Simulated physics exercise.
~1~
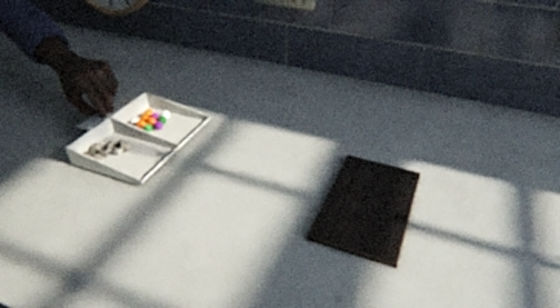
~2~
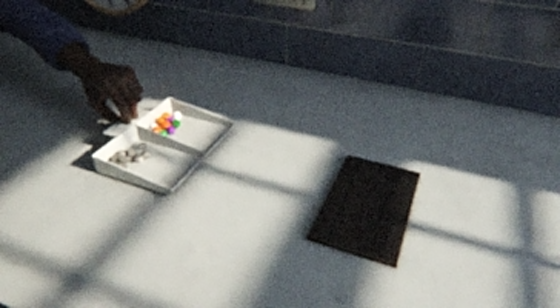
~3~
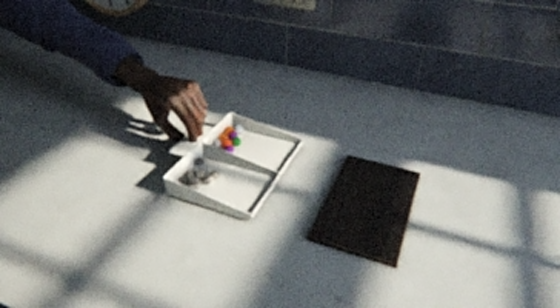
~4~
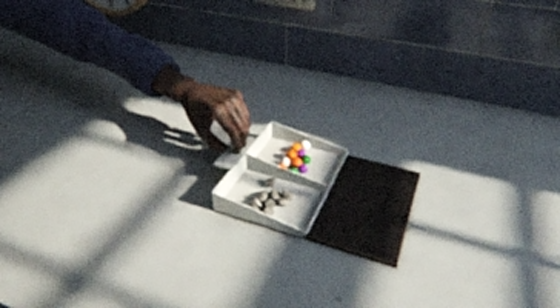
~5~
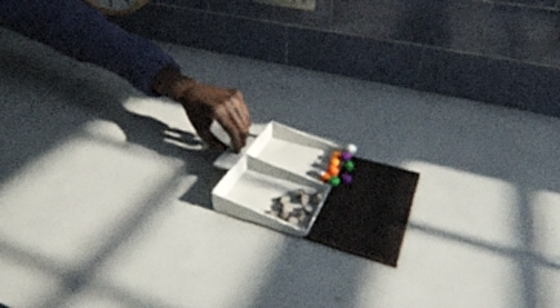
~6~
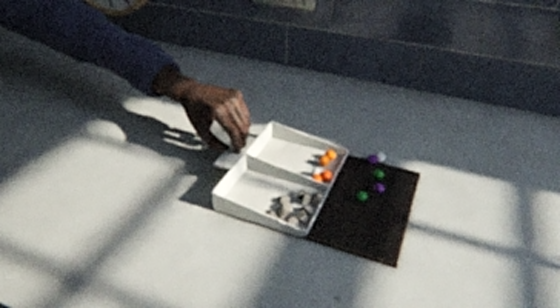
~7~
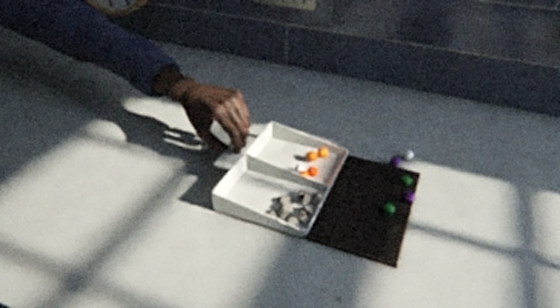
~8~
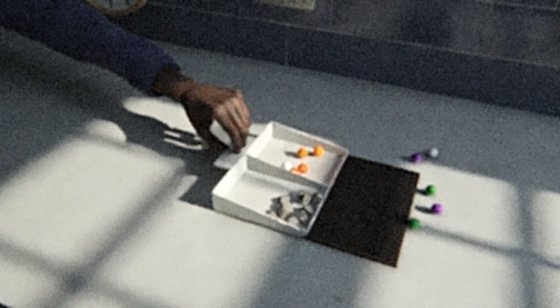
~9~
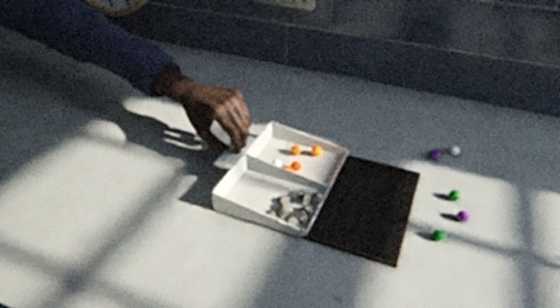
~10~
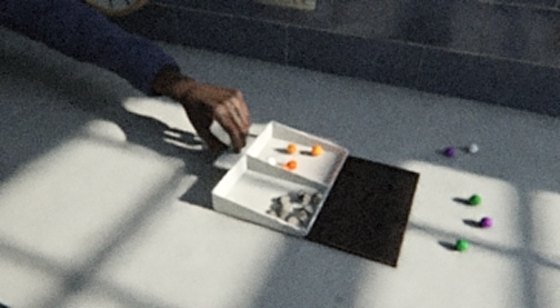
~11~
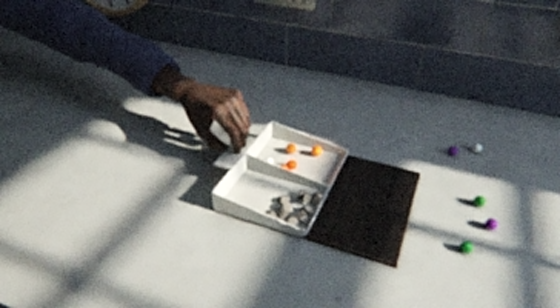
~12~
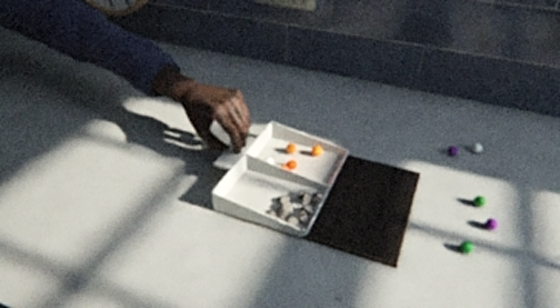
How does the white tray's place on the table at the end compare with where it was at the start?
At the start the tray was over on the left side of the table, well away from the dark board. At the end it was farther right and a little nearer the viewer, resting against the board.
A white two-part tray, pushed right by a hand, stopped at a flat dark board; the grey pieces slid forward but stayed in, while some colourful balls rolled over the board onto the table and the orange ones remained inside.
